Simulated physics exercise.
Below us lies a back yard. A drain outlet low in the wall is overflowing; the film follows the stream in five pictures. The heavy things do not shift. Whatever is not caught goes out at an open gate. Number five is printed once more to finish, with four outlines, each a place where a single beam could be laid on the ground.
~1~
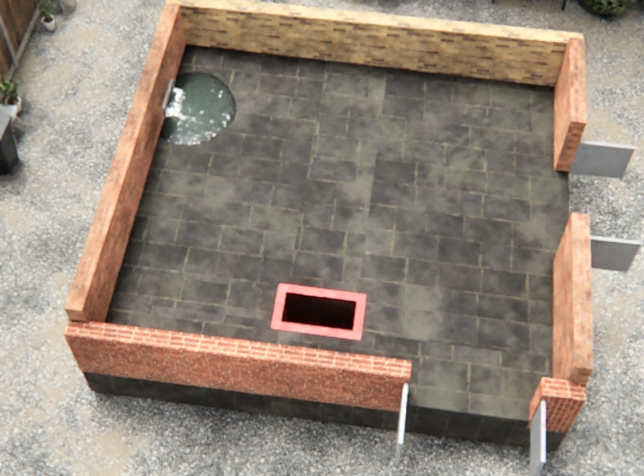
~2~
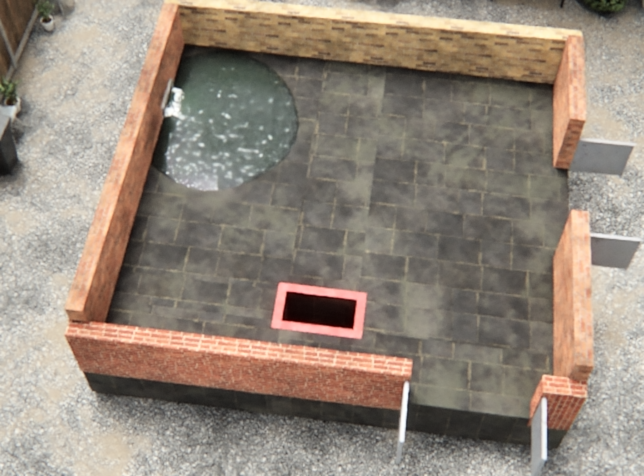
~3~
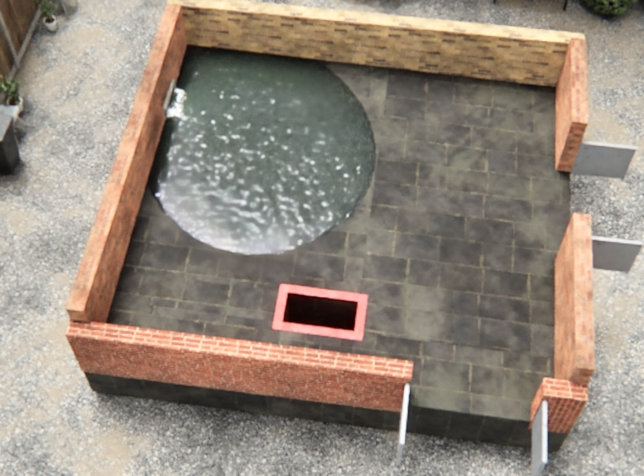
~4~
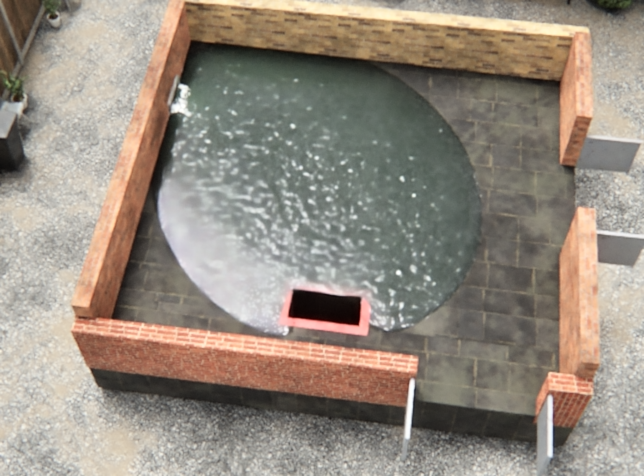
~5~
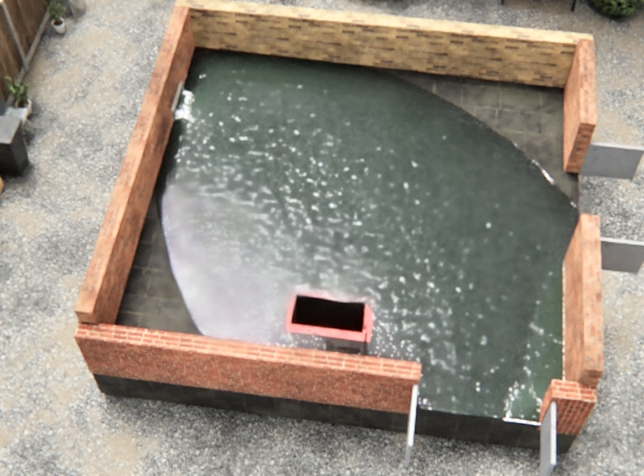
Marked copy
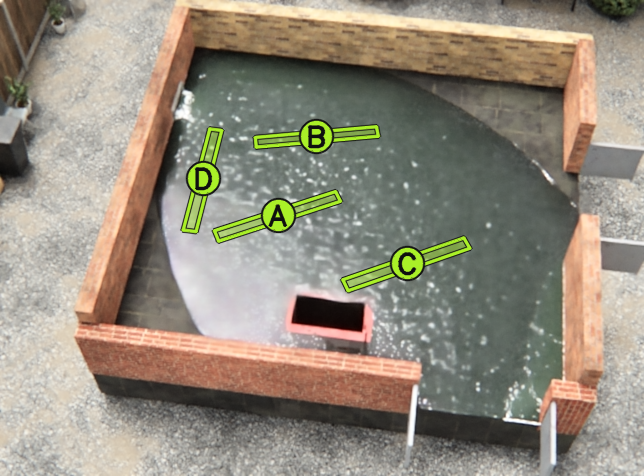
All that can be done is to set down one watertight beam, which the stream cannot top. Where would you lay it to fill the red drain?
C works best here.
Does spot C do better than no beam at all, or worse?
Spot C is better.
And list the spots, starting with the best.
The order is C, B, D, A.
In lime, A from (216, 235) to (337, 196); B from (255, 142) to (377, 131); C from (345, 285) to (466, 243); D from (189, 230) to (215, 129).
With A, about 2 % of the stream goes into the red drain, about 98 % out by the gates.
With B, about 22 % of the stream goes into the red drain, about 78 % out by the gates.
With C, about 34 % of the stream goes into the red drain, about 66 % out by the gates.
With D, about 11 % of the stream goes into the red drain, about 89 % out by the gates.
